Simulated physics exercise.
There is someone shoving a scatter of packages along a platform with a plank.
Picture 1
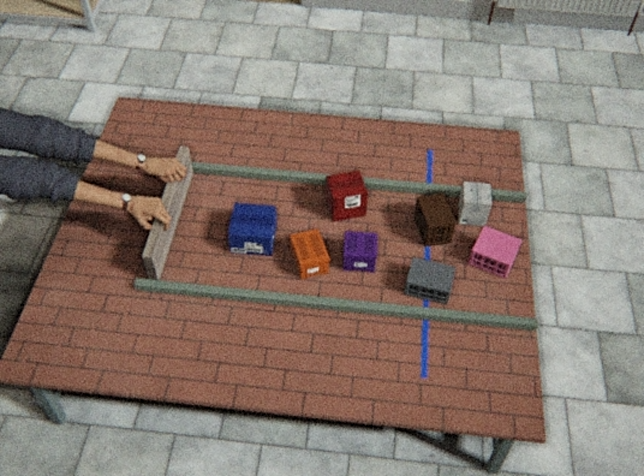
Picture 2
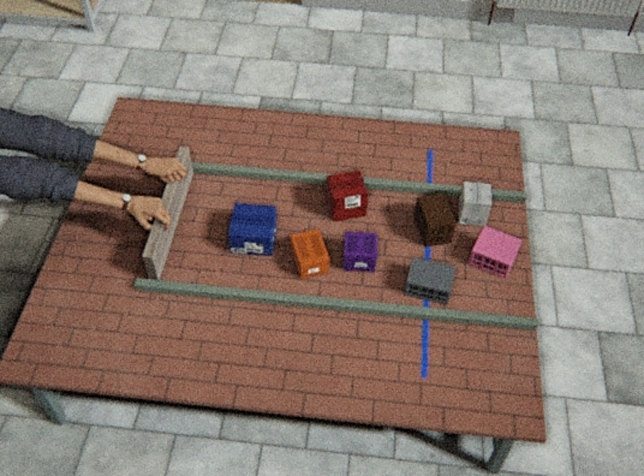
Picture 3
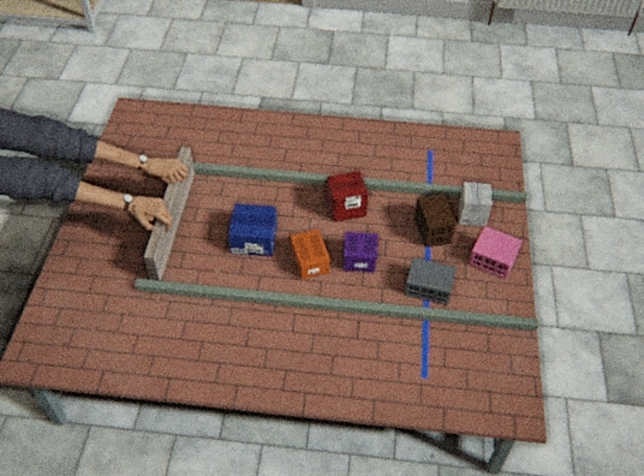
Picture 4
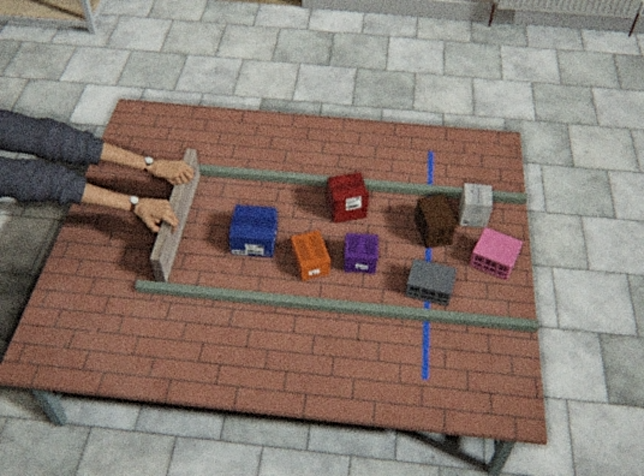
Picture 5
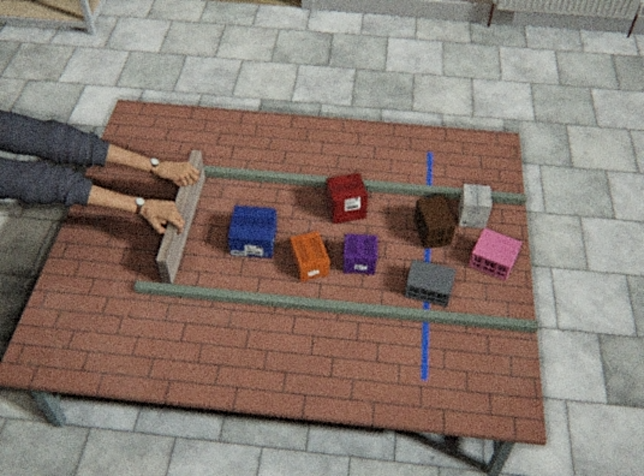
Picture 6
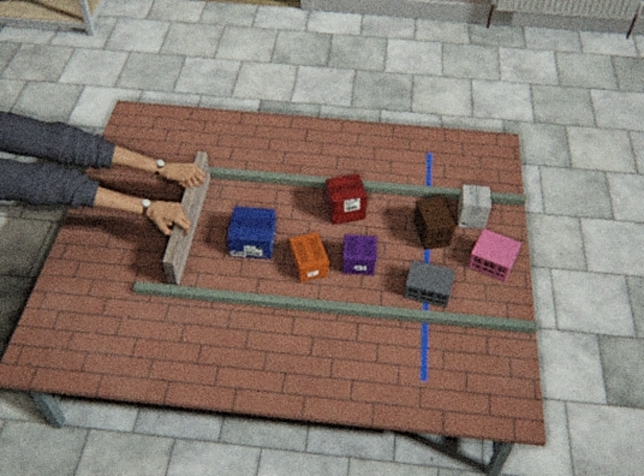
A wooden plank, held upright by a person's two hands at the left of a brick-patterned table, slides slightly to the right between two green rails. It draws a little nearer the blue crate, while the scattered coloured boxes and crates around the blue line stay essentially still.
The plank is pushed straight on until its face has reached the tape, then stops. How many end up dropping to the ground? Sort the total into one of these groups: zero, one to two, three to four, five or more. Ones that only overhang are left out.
It goes in the group one to two.
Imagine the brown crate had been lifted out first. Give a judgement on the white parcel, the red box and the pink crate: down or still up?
The white parcel remains in place while the red box remains in place, and the pink crate falls away.
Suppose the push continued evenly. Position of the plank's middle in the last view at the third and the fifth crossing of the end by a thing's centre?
(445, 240), later (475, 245).
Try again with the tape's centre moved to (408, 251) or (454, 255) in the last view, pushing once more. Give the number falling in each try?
1, then 4.
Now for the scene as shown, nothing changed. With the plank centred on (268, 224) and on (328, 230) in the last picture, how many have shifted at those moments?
The count is 2 at the first point and 5 at the second.
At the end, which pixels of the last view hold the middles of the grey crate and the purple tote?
The grey crate settles near (520, 299); as for the purple tote, near (519, 262).
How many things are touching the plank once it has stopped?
I count 2 of them.
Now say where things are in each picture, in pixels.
The first frame shows pink crate (495, 252); white parcel (474, 204); brown crate (434, 220); plank (170, 212); tape (428, 250).
The second frame shows white parcel (475, 204); plank (170, 212).
The third frame shows brown crate (434, 221); red box (347, 197).
The fourth frame shows pink crate (496, 254); grey crate (431, 283).
The fifth frame shows white parcel (474, 206); purple tote (360, 255).
The sixth frame shows pink crate (494, 255); white parcel (474, 207); brown crate (433, 223); plank (189, 217); tape (427, 253).
Early on, none off yet; pink crate at rest near (494, 255); white parcel at rest near (474, 207); brown crate at rest near (433, 223).
Finally, the number that fall off is one or two; lost, pink crate.
